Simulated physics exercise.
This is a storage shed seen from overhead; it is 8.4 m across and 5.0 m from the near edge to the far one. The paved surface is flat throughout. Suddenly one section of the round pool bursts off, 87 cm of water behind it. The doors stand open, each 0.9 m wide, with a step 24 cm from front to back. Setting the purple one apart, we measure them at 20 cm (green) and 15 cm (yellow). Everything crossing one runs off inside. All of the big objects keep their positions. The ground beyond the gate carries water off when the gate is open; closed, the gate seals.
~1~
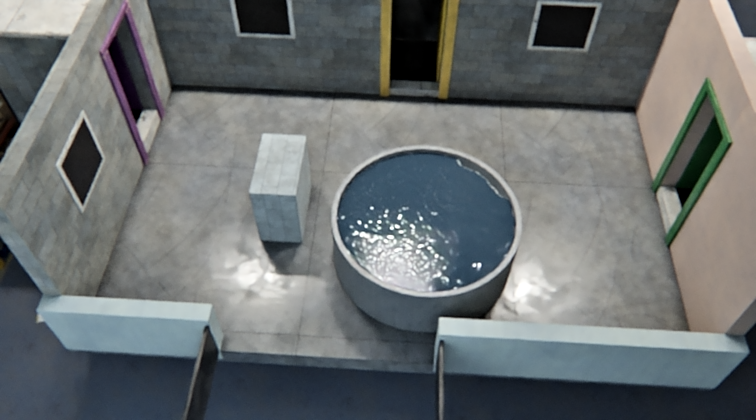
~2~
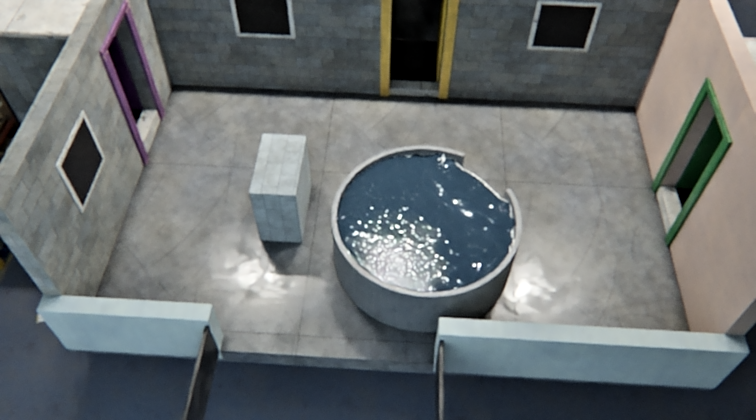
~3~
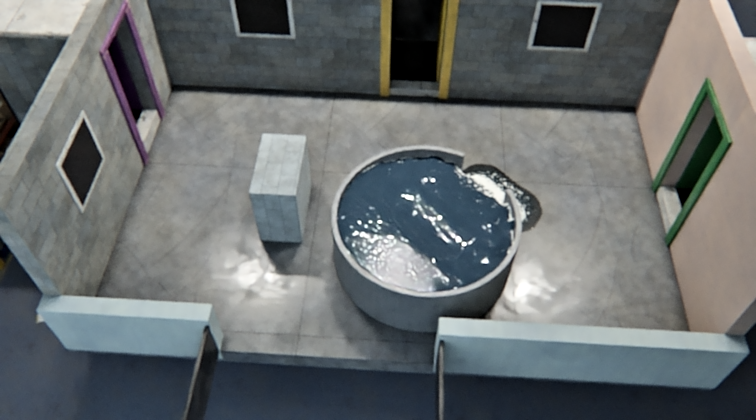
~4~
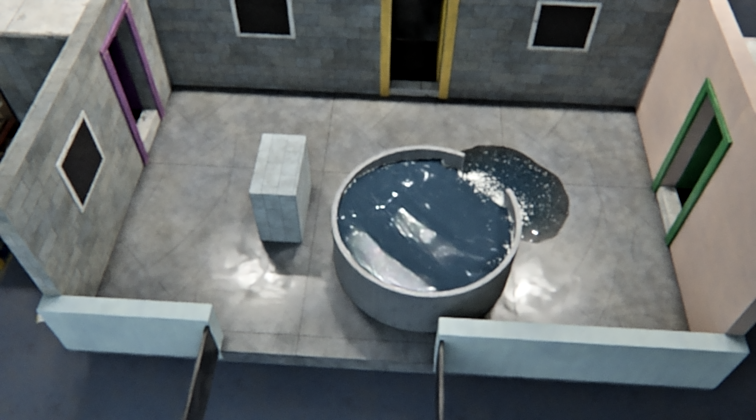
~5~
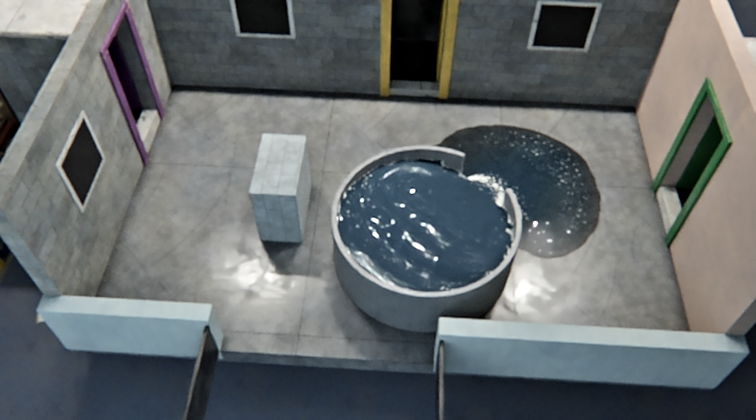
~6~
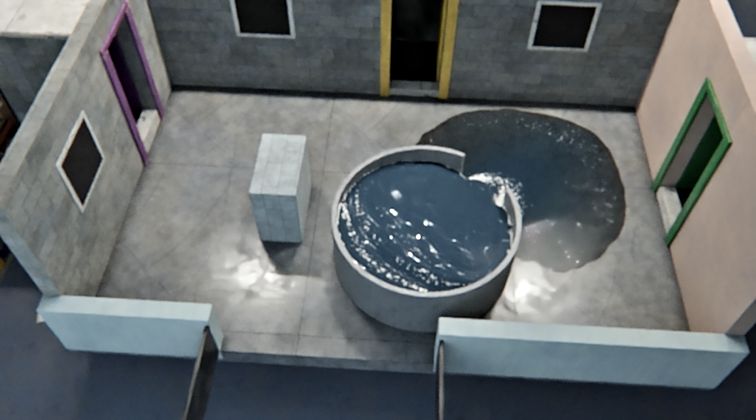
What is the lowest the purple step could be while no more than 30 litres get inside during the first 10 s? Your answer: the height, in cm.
About 8.5 cm.
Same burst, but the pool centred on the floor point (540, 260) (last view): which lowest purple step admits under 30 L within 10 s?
About 13.5 centimetres.
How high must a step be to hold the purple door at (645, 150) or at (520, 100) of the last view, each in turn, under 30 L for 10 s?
About 33 cm for the first and 28 cm for the second.
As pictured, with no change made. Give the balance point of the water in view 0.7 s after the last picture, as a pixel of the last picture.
(458, 229) or so.
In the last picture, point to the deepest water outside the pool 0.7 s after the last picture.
At about pixel (630, 111).
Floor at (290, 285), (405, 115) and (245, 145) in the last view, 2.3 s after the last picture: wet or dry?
So, in order, I'd say stayed dry, then got wet, then stayed dry.
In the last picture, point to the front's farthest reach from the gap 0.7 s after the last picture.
Around pixel (630, 111).
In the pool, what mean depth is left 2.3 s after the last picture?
Around 46 cm on average.
Then, 0.7 s after the last picture water covers 30 % of the floor, deepest (56 cm) near (630, 111); it has not reached the purple door.
Then, 2.3 s after the last picture water covers 40 % of the floor, deepest (36 cm) near (544, 143); it has not reached the purple door.
Then, 9.3 s after the last picture water covers 95 % of the floor, deepest (20 cm) near (630, 111); 11 cm at the purple door, 0 litres in over its 26 cm step.
At the purple door as built, the water peaked near 17 cm, 5.1 s after the last picture.
With a step of 7 cm, 52 litres would have come in within the 10 s; with 10 cm, 17 litres. So under 30 litres takes about 8.5 cm.
